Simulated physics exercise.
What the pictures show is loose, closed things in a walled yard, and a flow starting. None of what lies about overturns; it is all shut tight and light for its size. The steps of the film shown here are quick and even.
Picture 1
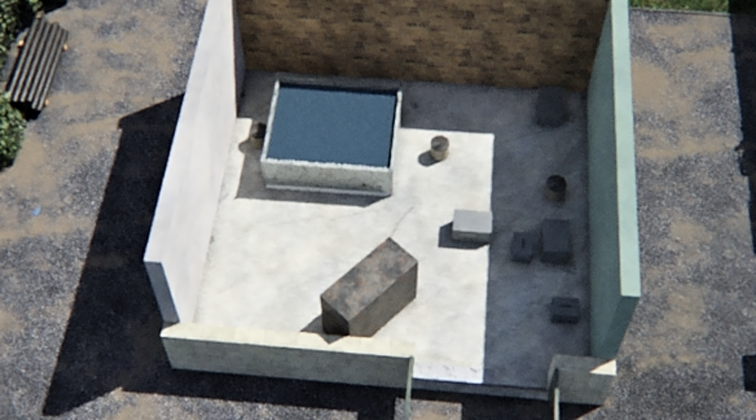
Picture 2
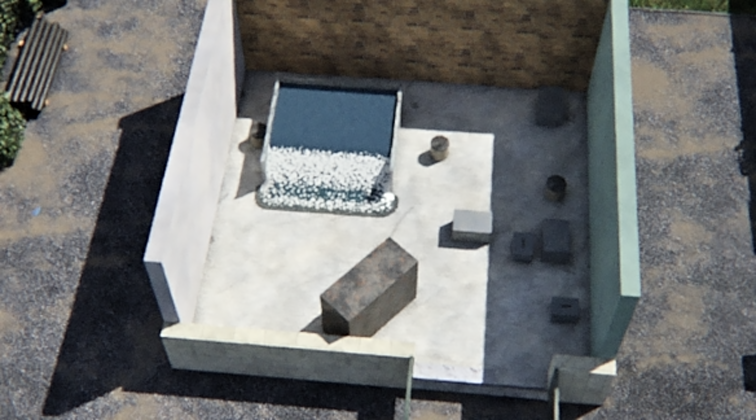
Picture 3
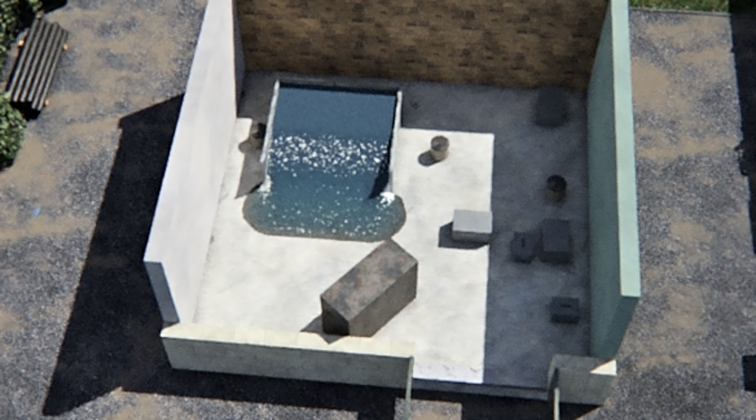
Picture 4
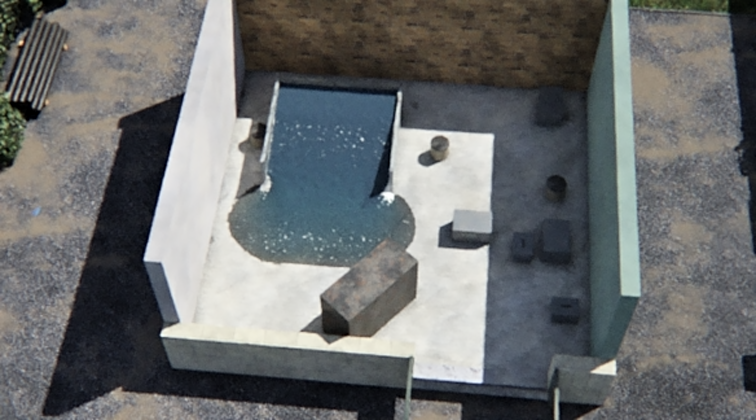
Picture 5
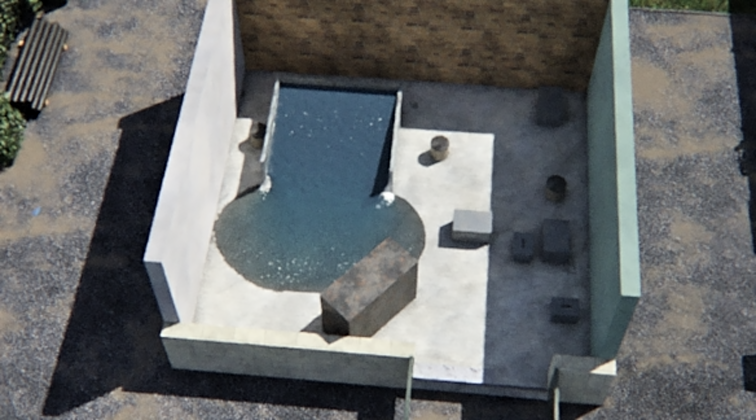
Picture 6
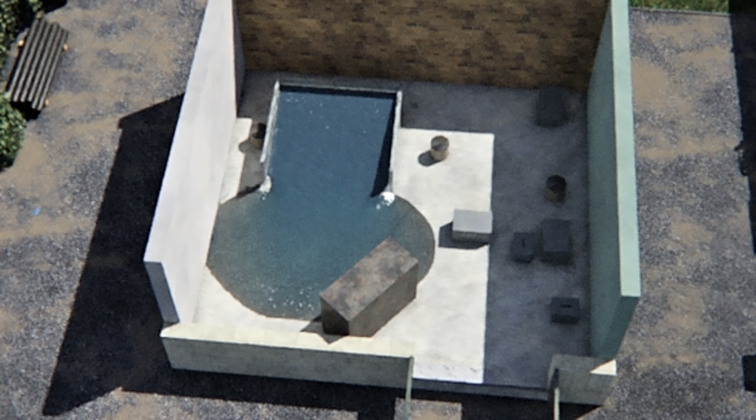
Water bursting from the open front of a raised tank, spreading across a walled yard's pale floor around a dark block.
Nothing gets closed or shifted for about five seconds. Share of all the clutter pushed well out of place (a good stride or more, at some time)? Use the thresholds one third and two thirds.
I'd put it under one third.
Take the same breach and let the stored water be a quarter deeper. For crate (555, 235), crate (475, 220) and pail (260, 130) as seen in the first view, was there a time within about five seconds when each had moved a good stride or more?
Going through them, I'd say never got there, then got there, then got there.
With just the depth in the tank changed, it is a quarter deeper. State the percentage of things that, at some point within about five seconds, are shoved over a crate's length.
Something like 40 % of the loose things.
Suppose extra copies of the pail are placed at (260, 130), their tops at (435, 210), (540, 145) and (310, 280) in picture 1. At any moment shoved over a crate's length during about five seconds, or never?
Okay, in order the twins go a long way, nowhere much, a long way.
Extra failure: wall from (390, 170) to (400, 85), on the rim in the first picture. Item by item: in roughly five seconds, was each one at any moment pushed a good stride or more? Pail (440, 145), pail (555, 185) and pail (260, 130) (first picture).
In turn: Cleared that distance, cleared that distance, stayed short.
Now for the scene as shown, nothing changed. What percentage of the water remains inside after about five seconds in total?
I make it 96 percent.
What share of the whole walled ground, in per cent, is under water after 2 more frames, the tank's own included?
40 per cent, roughly.
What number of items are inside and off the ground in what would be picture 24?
Exactly 1 of them.
A moment on, 0 of 8 are well off their spots; 0 afloat.
Next, 0 of 8 are well off their spots; 0 afloat.
Later, 0 of 8 are well off their spots; 1 afloat.
In the end, 1 of 8 are well off their spots, and 1 have been at some point; 1 afloat.
